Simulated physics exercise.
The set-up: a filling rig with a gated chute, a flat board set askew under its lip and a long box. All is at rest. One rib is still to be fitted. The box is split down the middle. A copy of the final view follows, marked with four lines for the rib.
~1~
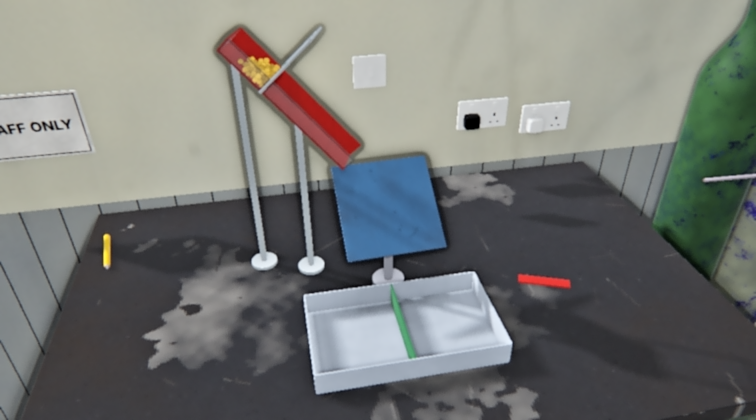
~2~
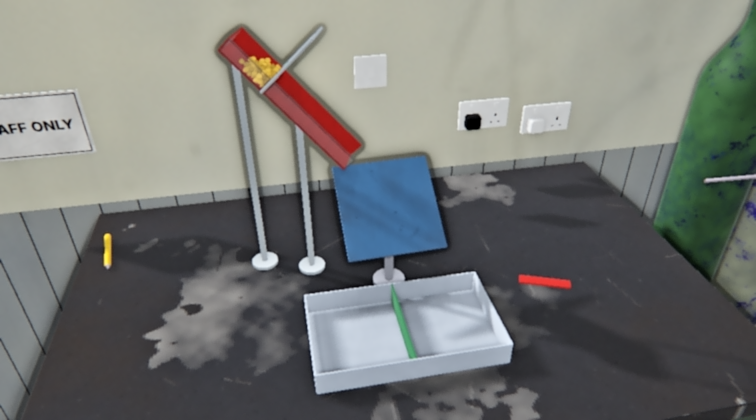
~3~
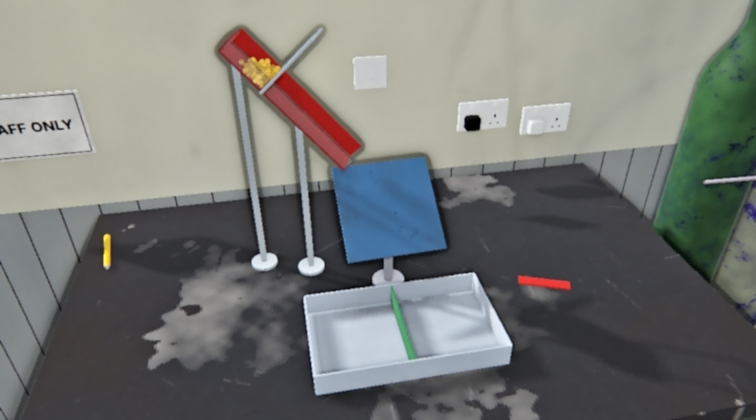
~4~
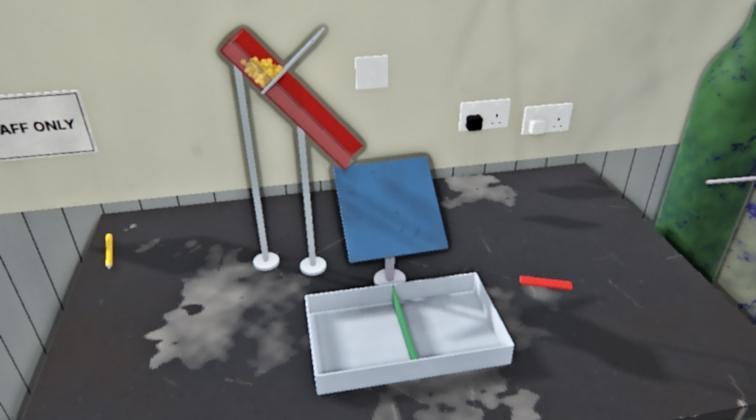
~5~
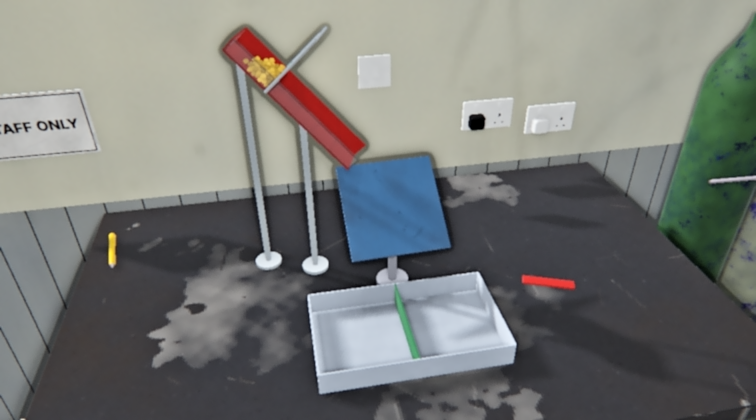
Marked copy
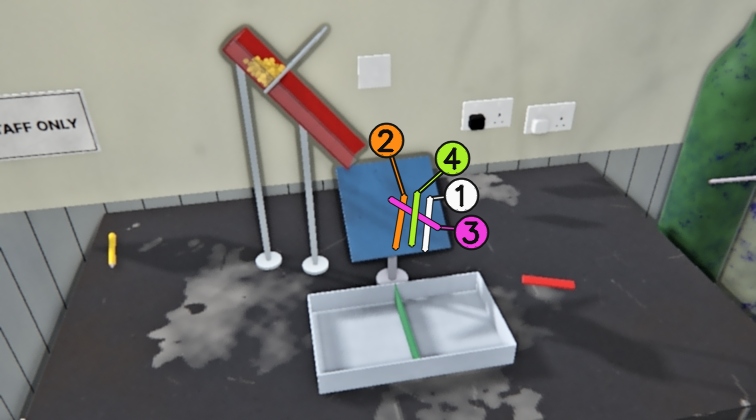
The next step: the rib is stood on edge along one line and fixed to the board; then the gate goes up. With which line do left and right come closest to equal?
It is 4.
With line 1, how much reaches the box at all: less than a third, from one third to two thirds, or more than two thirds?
It is more than two thirds.
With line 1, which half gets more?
The right half.
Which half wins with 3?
Right.
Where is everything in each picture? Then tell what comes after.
In the first picture, load behind the gate near (261, 69), puffed corn balls; lip of the chute near (347, 162), sloping fairly steeply.
In the second picture, middle of the board near (389, 206), tilted fairly steeply; middle of its low edge near (399, 254); of its high edge near (379, 161).
In the third picture, front corners of the box near (315, 376) and (512, 345); front end of its middle wall near (416, 360).
In the fourth picture, middle of the load near (264, 70); lip near (349, 163).
In the fifth picture, middle of the load near (267, 69); lip near (351, 162).
On the marked copy, line 1 from (430, 198) to (425, 249); line 2 from (404, 196) to (395, 247); line 3 from (391, 199) to (437, 227); line 4 from (417, 193) to (411, 243).
For line 1, of what is caught, a small share in the left half, all but a few in the right.
For line 2, of what is caught, all but a few in the left half, a small share in the right.
For line 3, of what is caught, close to a quarter in the left half, the bulk in the right.
For line 4, of what is caught, close to two thirds in the left half, close to a third in the right.
